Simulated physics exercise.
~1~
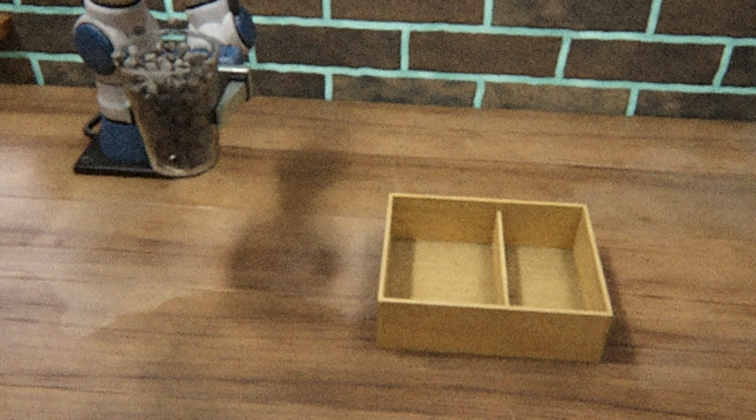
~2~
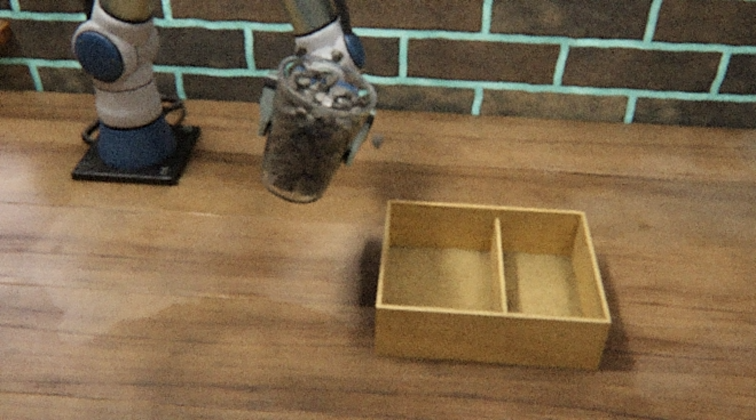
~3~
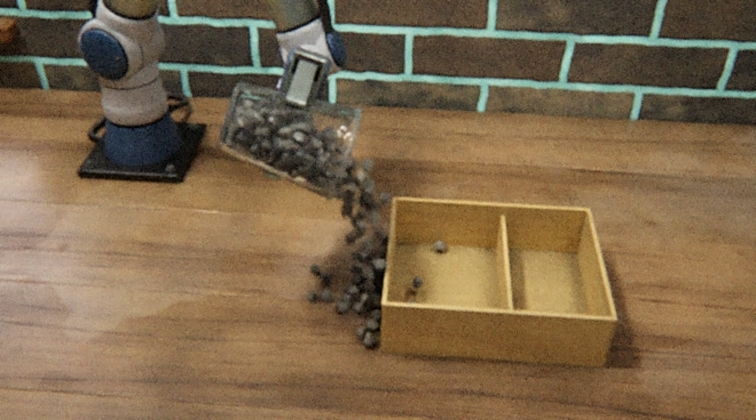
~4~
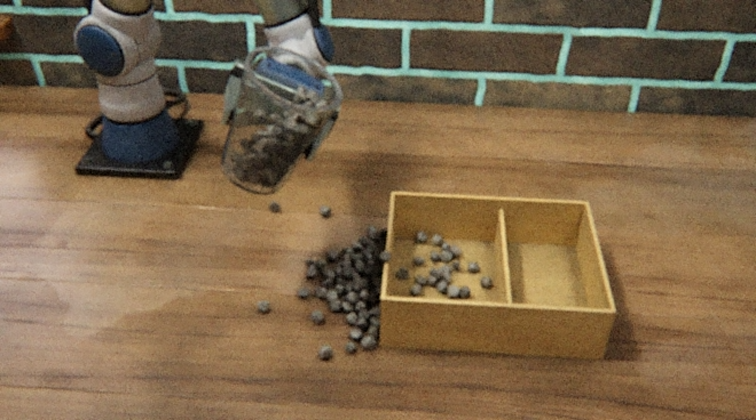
A robot arm tips a clear cup, spilling many dark pebbles beside a divided wooden box.
